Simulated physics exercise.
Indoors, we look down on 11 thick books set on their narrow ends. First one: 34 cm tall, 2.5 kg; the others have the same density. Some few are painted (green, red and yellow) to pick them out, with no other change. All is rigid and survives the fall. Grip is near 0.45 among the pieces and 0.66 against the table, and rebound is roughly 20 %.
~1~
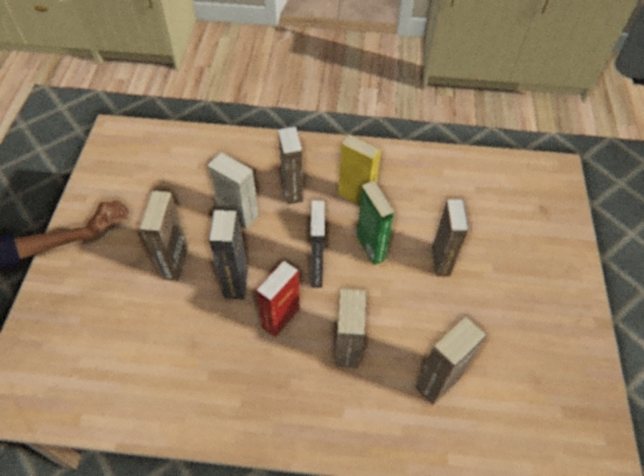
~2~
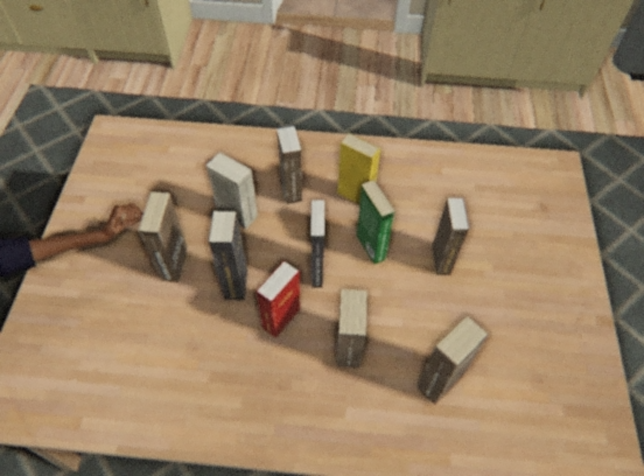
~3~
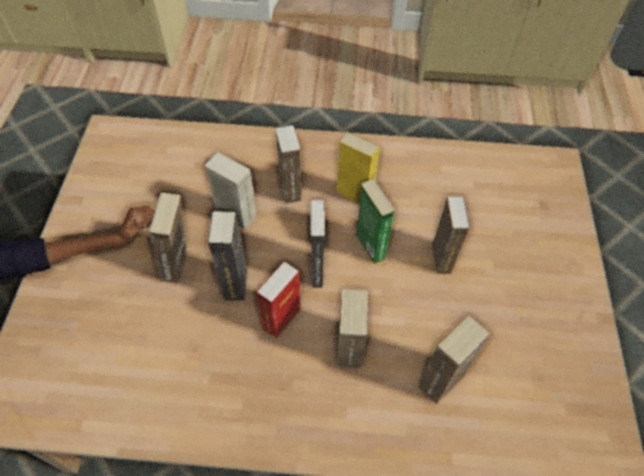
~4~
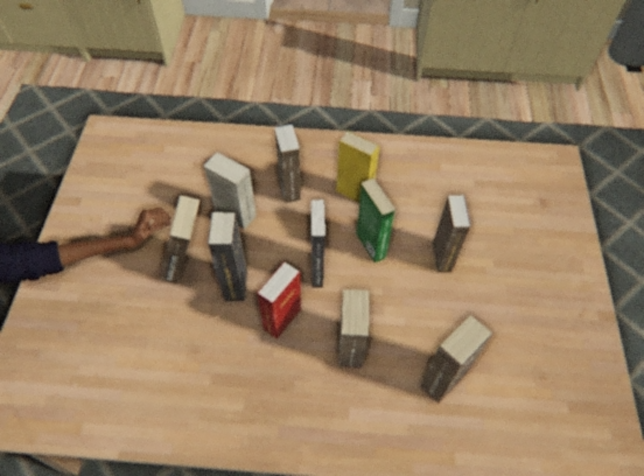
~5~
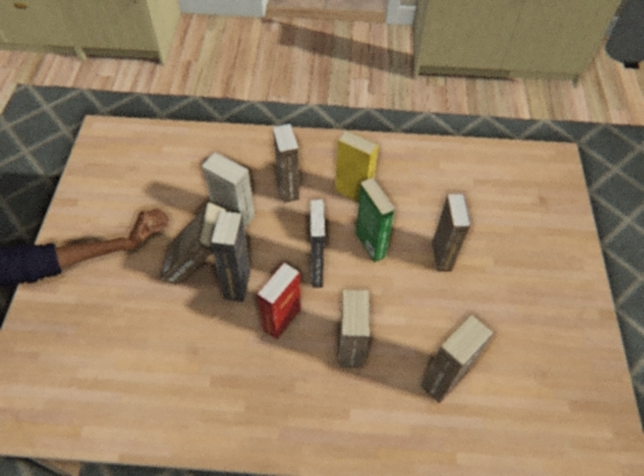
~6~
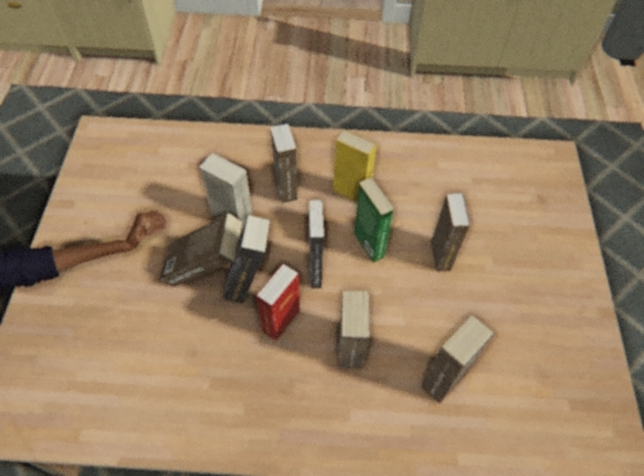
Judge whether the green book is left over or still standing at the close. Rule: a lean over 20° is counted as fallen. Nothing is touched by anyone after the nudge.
At the close the green book is over.
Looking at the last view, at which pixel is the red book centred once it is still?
Its middle finishes near pixel (307, 358) of the last picture.
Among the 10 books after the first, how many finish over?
The total is 5.
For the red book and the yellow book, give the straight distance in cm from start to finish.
Red: 20 cm, yellow: 0 cm.
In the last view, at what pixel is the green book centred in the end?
In the last picture it comes to a stop at about (405, 218).
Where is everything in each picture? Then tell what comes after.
In the first picture (pixels give the middle of a visible side; the camera moves round a little), finger (123, 211) 7 cm from the first book; green book (368, 227); red book (286, 305); yellow book (354, 178); none of the others has stirred.
Finger (137, 214) 17 mm from the first book; green book (368, 227), in the second picture.
Finger (152, 216) pushing; green book (368, 226); none of the others has stirred, in the third picture.
Finger (165, 218) stopped; green book (368, 225); none of the others has stirred, in the fourth picture.
Finger (163, 219) stopped; green book (368, 225); none of the others has stirred, in the fifth picture.
Finger (161, 221) stopped; green book (367, 225); red book (287, 309); yellow book (350, 174); steepest lean 16°, the book at (242, 278); one has shifted, in the sixth picture.
Then, 0.31 s past the last view, 3 of the 10 other books over; green book unmoved; red book 43° from how it stood.
Then, 0.57 s past the last view, 5 of the 10 other books over; green book lying flat; red book lying flat.
In the end, 5 of the 10 other books over; green book lying flat; red book lying flat; yellow book unmoved. Five left standing. From the last view, middles, green book near (405, 218), red book near (307, 358).
